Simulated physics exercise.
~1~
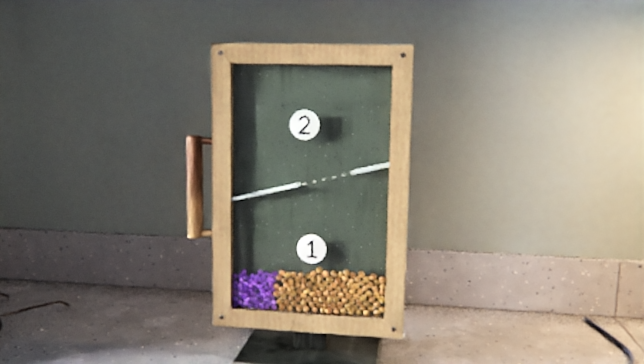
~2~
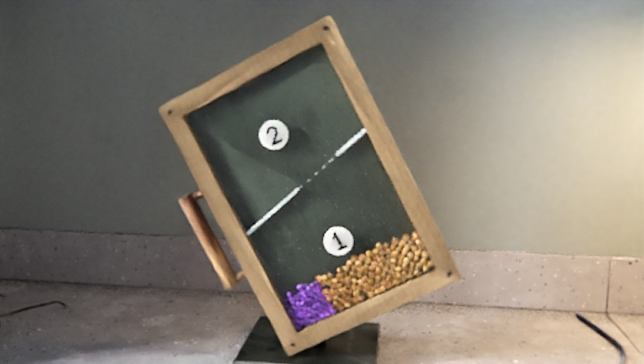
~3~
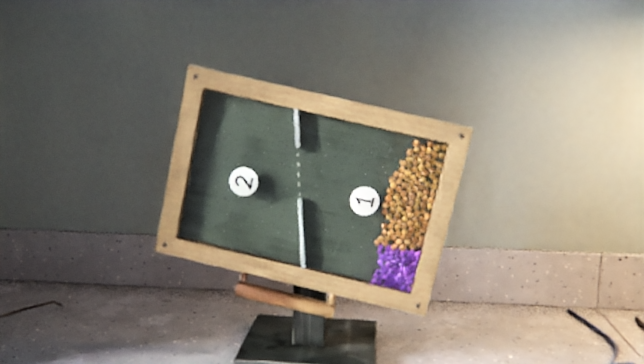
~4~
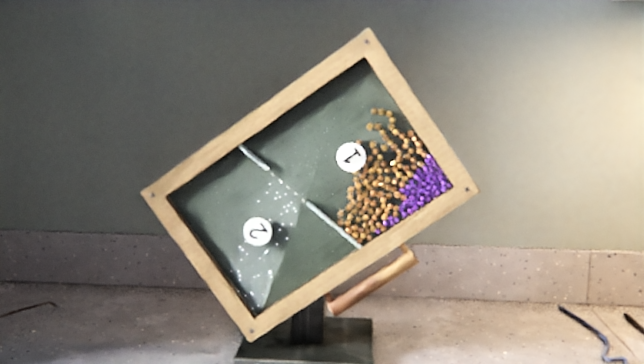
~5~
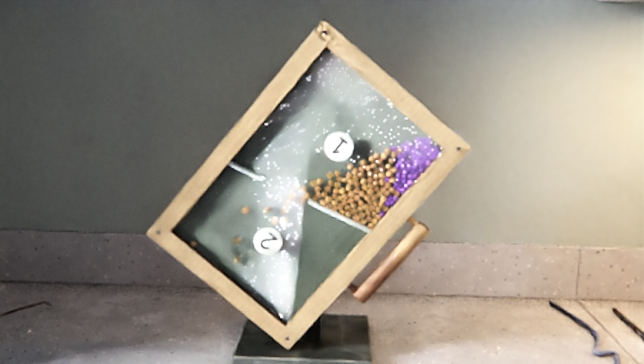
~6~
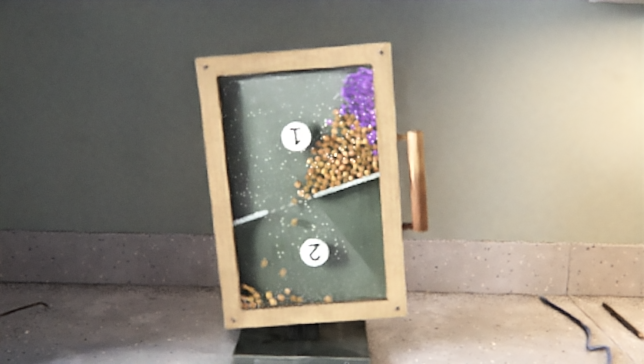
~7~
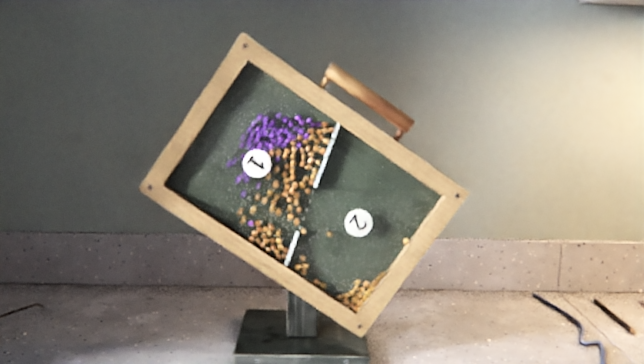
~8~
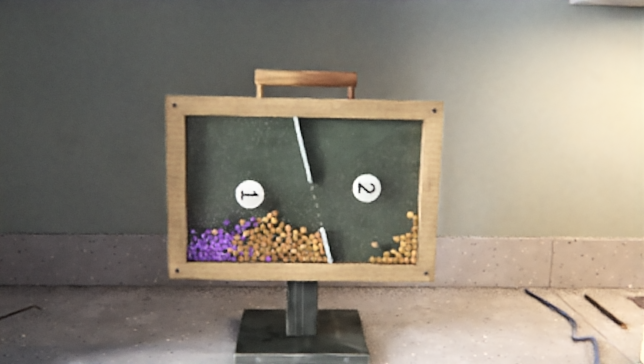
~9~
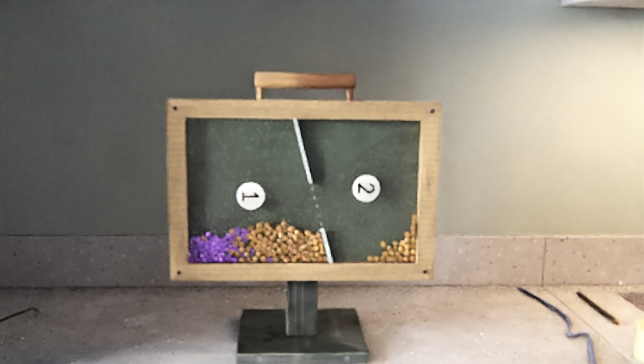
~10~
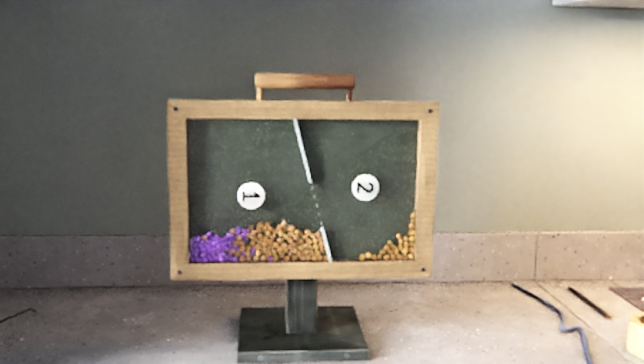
On a countertop against a dark wall, a wooden-framed case of tan and smaller purple beads turns anticlockwise on its stand, spilling some tan beads through the divider's gap, and stops on its side with all the purple ones and most tan ones in the left chamber.
